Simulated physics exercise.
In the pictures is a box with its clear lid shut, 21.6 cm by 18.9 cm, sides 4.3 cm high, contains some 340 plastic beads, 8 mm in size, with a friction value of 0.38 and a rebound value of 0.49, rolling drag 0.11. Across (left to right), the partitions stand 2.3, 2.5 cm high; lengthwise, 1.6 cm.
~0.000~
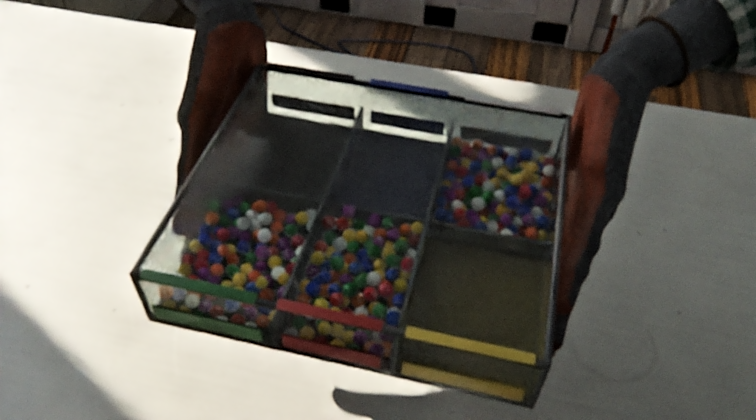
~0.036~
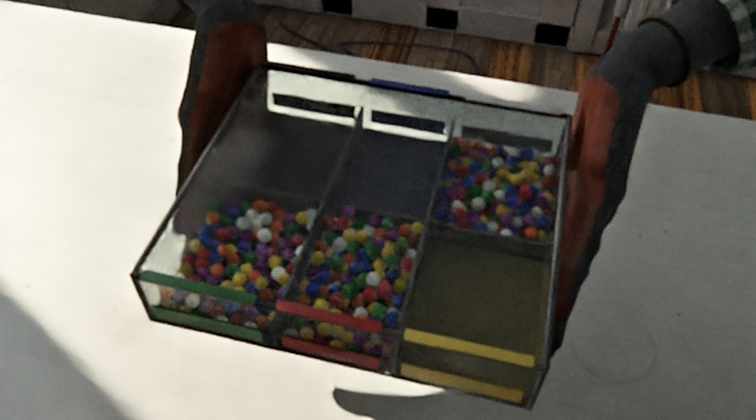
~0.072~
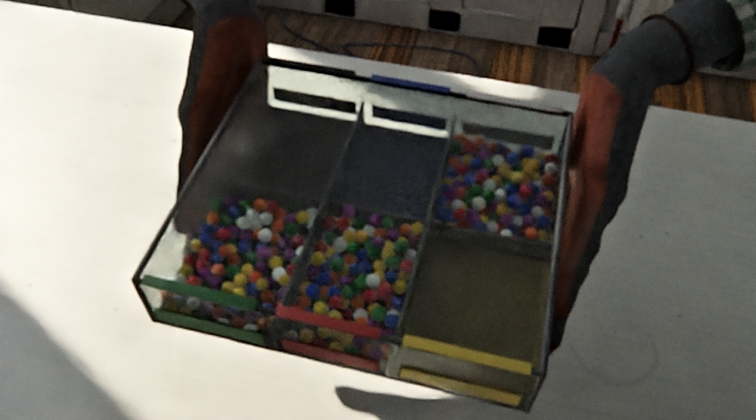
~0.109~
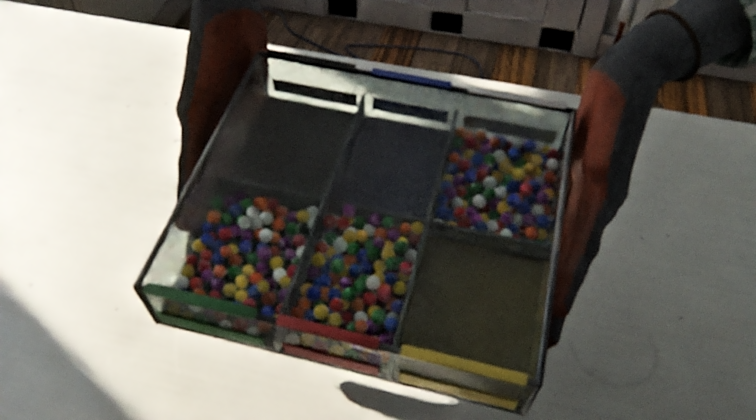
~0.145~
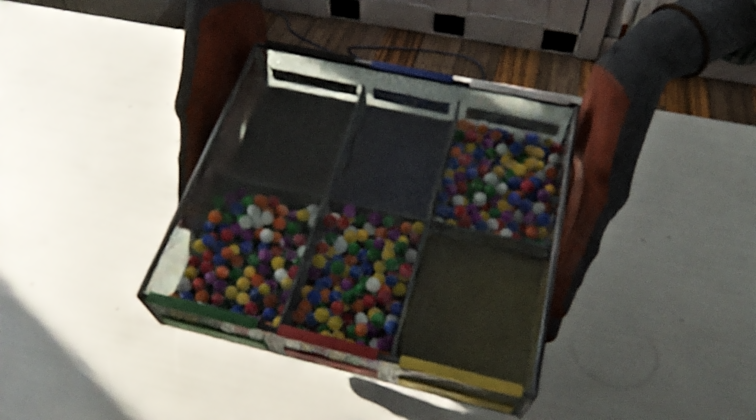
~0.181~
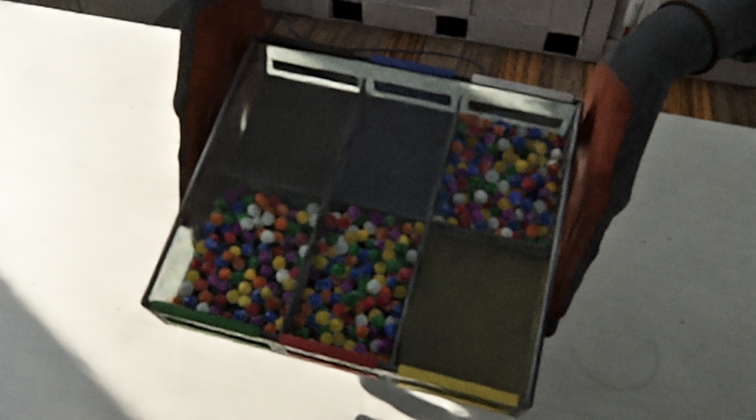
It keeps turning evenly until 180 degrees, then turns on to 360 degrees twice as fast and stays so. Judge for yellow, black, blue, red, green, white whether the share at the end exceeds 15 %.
Yellow: It does not; black: It does; blue: It does; red: It does not; green: It does not; white: It does.
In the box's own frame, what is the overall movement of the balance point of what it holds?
Some 6.5 cm.
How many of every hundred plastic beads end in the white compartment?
About 30 per cent.
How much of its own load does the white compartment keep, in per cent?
About 70 percent.
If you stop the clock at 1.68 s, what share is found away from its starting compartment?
About 60 %.
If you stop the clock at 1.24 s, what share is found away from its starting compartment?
Roughly 40 per cent is out of its starting compartment by then.
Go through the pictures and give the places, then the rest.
The first picture shows box at (330, 322); tilt 0 degrees; red 35 %, green 30 %, white 40 %.
The second picture shows box at (329, 324); tilt 1 degrees.
The third picture shows box at (329, 329); tilt 3 degrees.
The fourth picture shows box at (329, 337); tilt 8 degrees; low side front.
The fifth picture shows box at (329, 346); tilt 13 degrees; low side front.
The sixth picture shows box at (329, 354); tilt 19 degrees; low side front; red 35 %, green 30 %, white 40 %. It turns about 160 degrees a second.
Then, at 0.76 s, tilt 110 degrees; yellow 15 %, red 35 %, green 25 %, white 25 %; middle of all pieces near (388, 232).
After 1.24 s, tilt 180 degrees; yellow 40 %, red 35 %, green 25 %; middle of all pieces near (394, 145).
After 1.68 s, tilt 67 degrees; yellow 10 %, black 20 %, blue 25 %, red 10 %, green 10 %, white 25 %; middle of all pieces near (387, 248).
After 2.10 s, tilt 0 degrees; yellow 10 %, black 25 %, blue 25 %, red 5 %, green 5 %, white 30 %; middle of all pieces near (398, 163).
At rest (2.9 s), yellow 10 %, black 25 %, blue 25 %, red 5 %, green 5 %, white 30 %.
